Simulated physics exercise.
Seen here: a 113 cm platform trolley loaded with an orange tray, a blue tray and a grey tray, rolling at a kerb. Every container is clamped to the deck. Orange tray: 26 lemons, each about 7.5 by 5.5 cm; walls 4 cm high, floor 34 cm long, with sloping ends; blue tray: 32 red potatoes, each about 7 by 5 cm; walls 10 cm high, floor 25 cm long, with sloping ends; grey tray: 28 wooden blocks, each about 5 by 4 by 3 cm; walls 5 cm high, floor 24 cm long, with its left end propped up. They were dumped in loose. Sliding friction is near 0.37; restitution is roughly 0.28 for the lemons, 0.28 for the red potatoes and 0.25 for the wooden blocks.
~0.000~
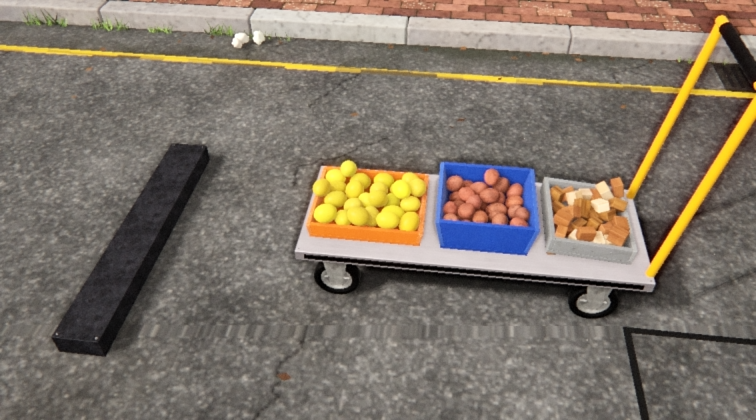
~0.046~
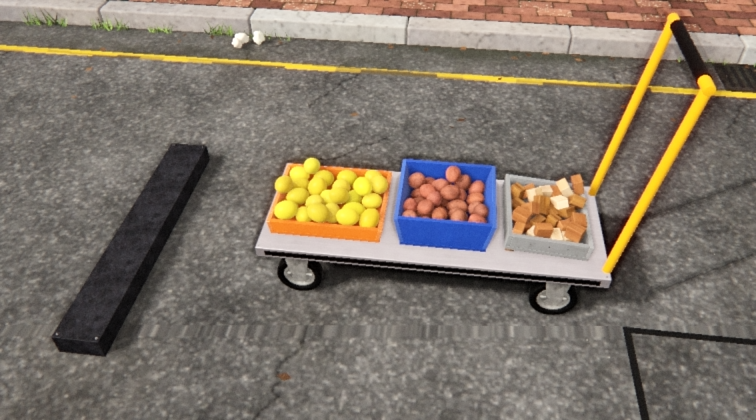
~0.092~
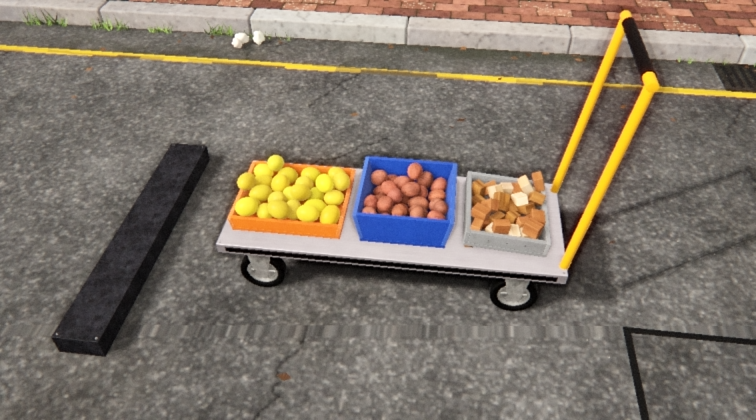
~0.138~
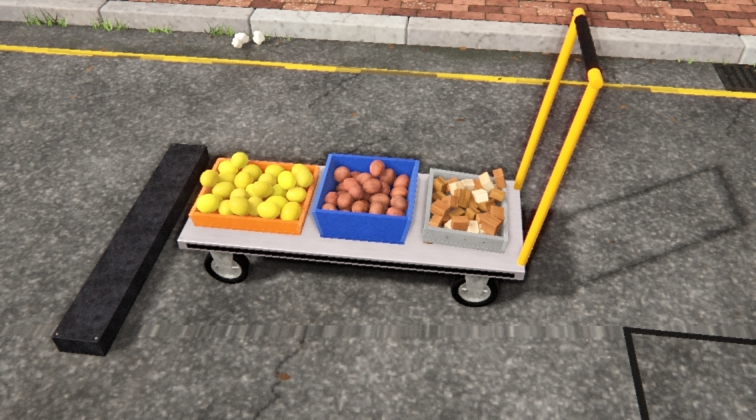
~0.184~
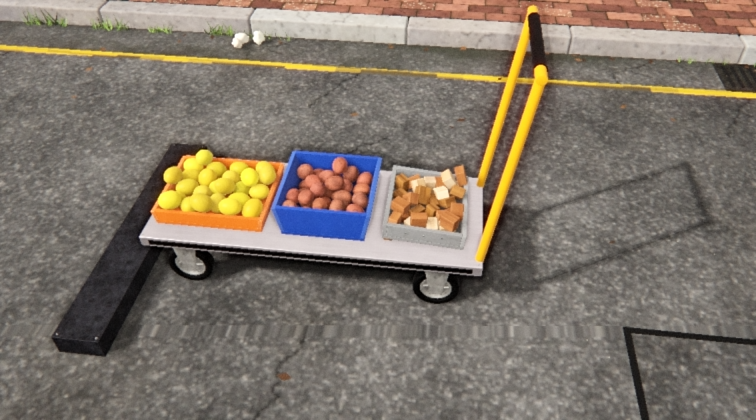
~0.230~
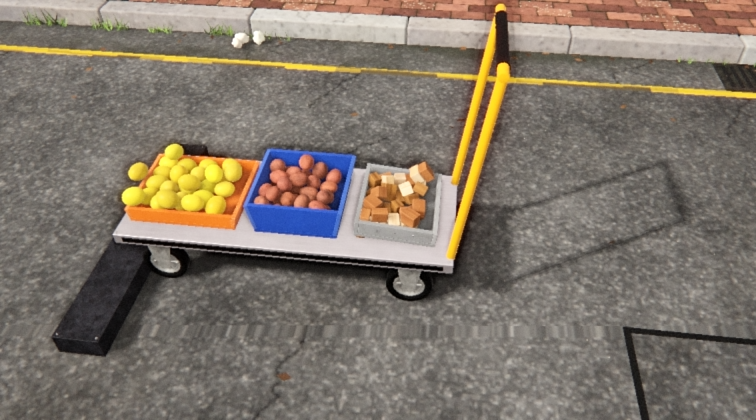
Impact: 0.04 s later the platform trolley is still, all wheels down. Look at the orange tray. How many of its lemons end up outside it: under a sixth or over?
Over a sixth of the lemons leave the orange tray.
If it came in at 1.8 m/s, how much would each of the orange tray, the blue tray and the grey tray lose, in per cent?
Then orange tray 20, blue tray 0, grey tray 0 per cent.
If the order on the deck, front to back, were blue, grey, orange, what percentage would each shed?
Then orange tray 30, blue tray 10, grey tray 20 per cent.
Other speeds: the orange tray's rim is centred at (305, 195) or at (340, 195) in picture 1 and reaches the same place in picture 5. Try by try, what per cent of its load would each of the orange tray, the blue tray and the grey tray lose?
Orange tray 20 then 20, blue tray 0 then 10, grey tray 0 then 10 per cent.
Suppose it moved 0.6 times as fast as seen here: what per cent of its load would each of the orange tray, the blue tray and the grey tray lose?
In that case orange tray 20, blue tray 0, grey tray 10 per cent.
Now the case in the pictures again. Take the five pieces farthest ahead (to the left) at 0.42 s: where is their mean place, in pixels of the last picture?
Around (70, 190).
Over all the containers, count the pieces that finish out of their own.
Some 14 pieces.
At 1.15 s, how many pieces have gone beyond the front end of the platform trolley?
Some 4 pieces.
After 0.30 s, 5 of 26 out of the orange tray, 0 of 32 out of the blue tray and 1 of 28 out of the grey tray.
After 0.42 s, 5 of 26 out of the orange tray, 1 of 32 out of the blue tray and 2 of 28 out of the grey tray.
After 0.65 s, 7 of 26 out of the orange tray, 2 of 32 out of the blue tray and 5 of 28 out of the grey tray.
Final count (at 1.15 s), 7 of 26 out of the orange tray, 2 of 32 out of the blue tray and 5 of 28 out of the grey tray. Asked share, 7 of 26, 27 per cent.
